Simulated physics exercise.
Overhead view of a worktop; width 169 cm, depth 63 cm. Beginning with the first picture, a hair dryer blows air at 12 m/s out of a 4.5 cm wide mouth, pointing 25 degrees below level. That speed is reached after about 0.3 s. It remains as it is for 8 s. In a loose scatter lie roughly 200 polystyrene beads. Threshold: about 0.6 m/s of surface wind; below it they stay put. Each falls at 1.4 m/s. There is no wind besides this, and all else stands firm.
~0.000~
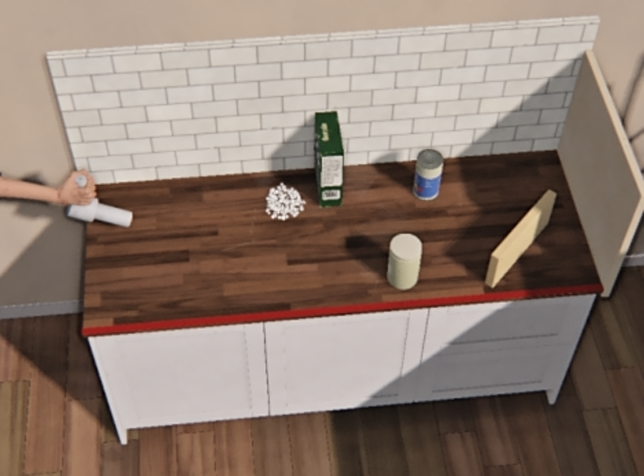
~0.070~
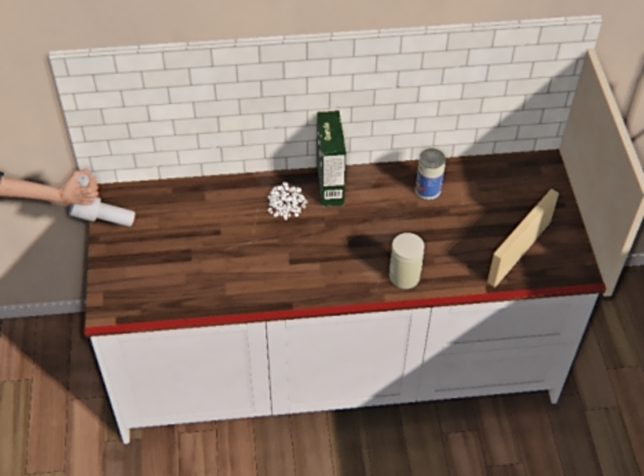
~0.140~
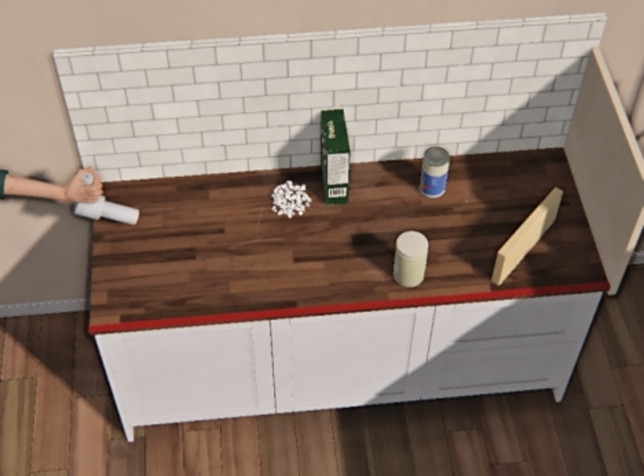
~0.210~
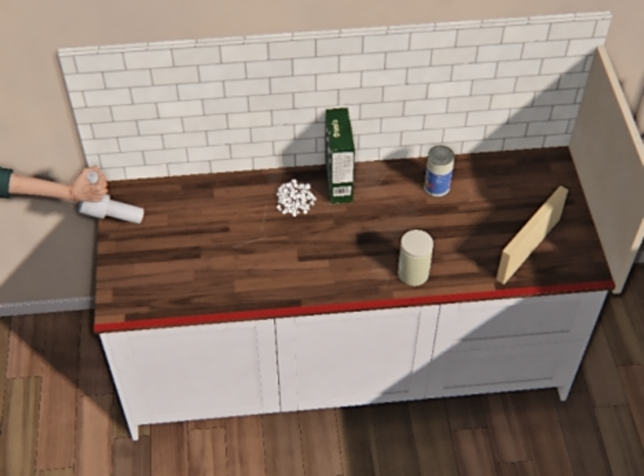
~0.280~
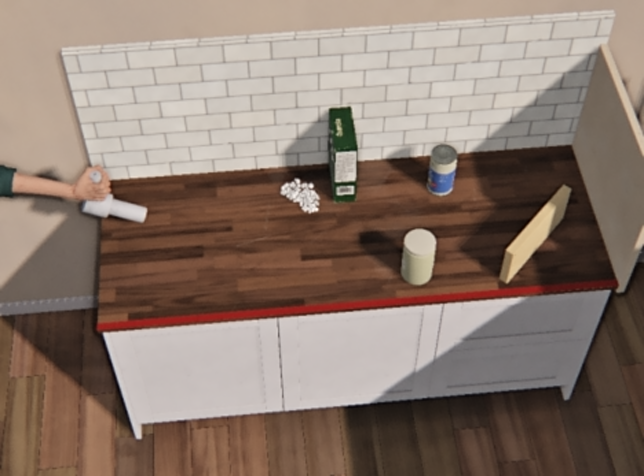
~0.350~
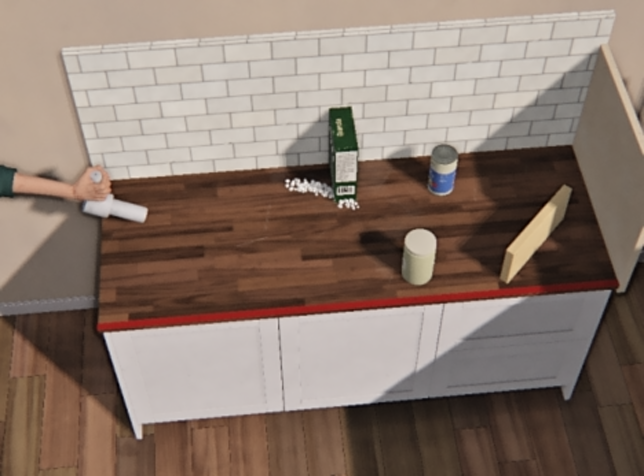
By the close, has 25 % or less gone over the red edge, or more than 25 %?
The quarter line is respected.
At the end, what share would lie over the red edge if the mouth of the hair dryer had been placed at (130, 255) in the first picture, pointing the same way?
The share would be near 0 %.
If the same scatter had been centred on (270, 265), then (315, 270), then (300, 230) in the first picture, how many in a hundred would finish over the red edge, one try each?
In turn: 100 per cent, 100 per cent, 50 per cent.
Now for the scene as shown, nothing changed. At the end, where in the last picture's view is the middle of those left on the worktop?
I'd put it close to (331, 159) in the last view.
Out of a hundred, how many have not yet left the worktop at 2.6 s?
Near 100 percent remain.
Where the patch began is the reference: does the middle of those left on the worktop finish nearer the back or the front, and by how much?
The middle sits nearer the rear edge now, some 15 cm away from where it began.
After 1.6 s, 0 % are over the red edge; the middle of those still in play is near (330, 160); 12 % have settled or left.
After 2.6 s, 0 % are over the red edge; the middle of those still in play is near (331, 159); 17 % have settled or left.
After 4.4 s, 0 % are over the red edge; the middle of those still in play is near (331, 159); 24 % have settled or left.
After 8.0 s, at the end, 0 % are over the red edge; the middle of those still in play is near (331, 159).
